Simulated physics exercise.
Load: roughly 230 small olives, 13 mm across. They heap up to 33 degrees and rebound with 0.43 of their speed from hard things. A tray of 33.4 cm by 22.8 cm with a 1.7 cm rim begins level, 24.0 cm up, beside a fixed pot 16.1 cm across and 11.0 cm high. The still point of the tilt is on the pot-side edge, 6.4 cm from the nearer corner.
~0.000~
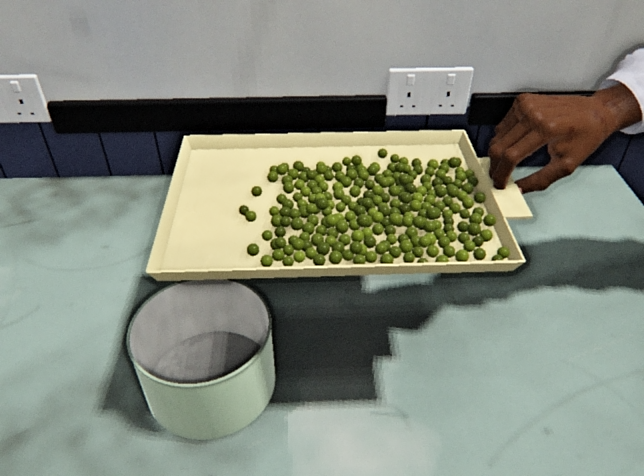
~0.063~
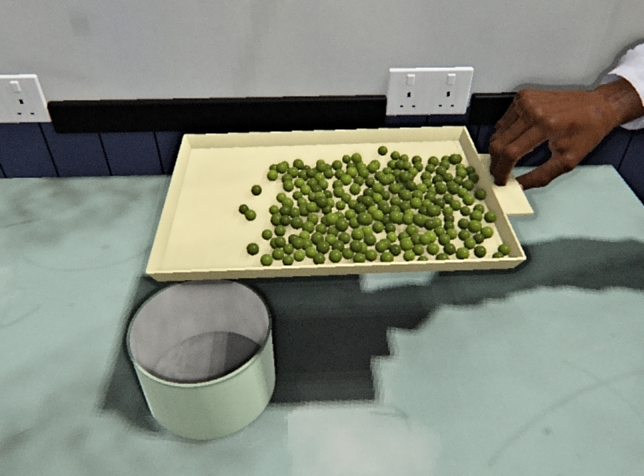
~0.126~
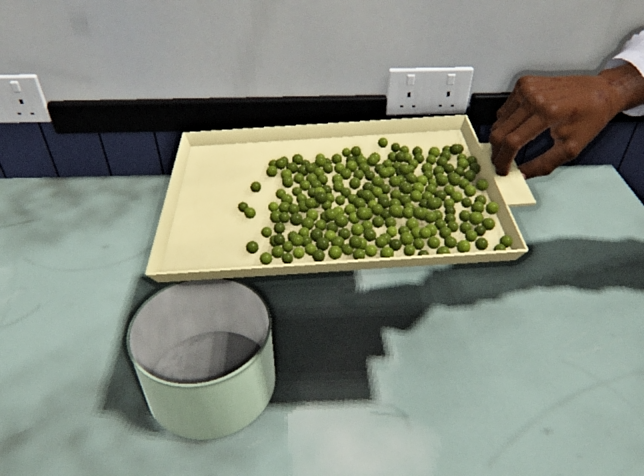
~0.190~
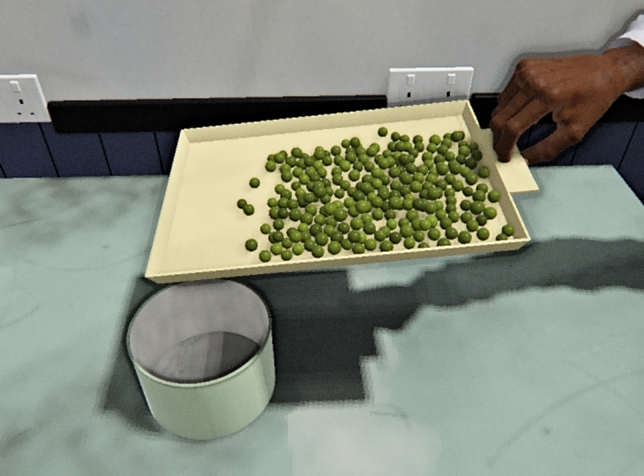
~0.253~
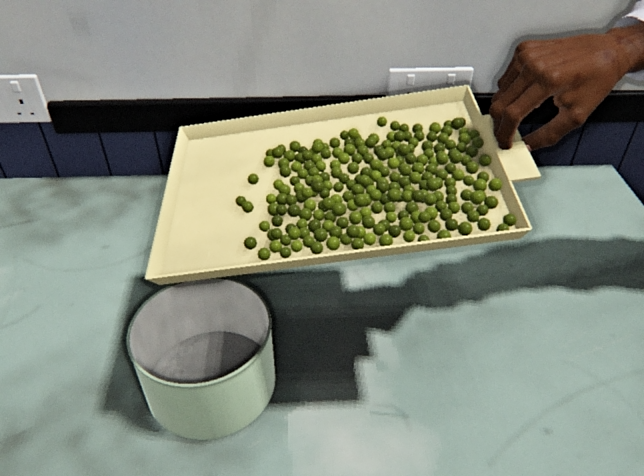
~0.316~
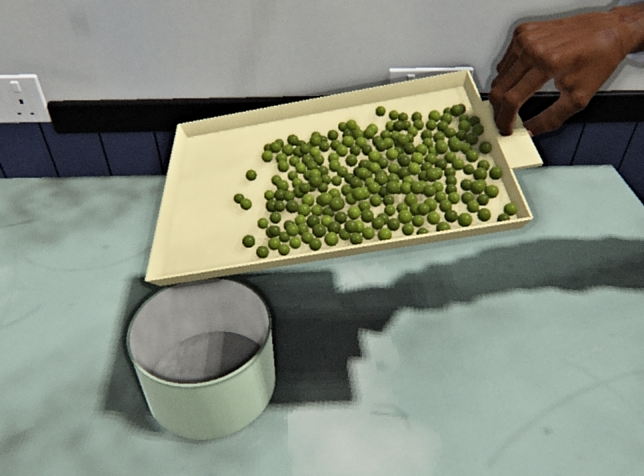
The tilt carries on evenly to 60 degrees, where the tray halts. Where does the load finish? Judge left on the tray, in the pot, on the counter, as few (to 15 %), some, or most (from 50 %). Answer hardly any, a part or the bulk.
Tray: A part, pot: A part, counter: A part.
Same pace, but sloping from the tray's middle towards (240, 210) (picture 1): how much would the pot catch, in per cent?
About 5 per cent.
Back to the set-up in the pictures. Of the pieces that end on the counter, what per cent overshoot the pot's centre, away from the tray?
Roughly 90 per cent.
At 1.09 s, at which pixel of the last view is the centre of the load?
Near (209, 207).
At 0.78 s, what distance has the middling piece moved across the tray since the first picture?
Roughly 8 cm.
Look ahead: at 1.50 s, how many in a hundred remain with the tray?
About 70 per cent.
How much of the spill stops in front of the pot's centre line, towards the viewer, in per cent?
Roughly 100 per cent.
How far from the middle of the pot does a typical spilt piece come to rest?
Some 16 cm.
After 0.78 s, tilt 35 degrees; the tray holds 100 %, the pot 0 %.
Then, at 1.09 s, tilt 50 degrees; the tray holds 95 %, the pot 0 %.
Then, at 1.50 s, tilt 60 degrees; the tray holds 70 %, the pot 5 %.
In the end, at 2.9 s, tray 35 %, pot 25 %, counter 35 %.
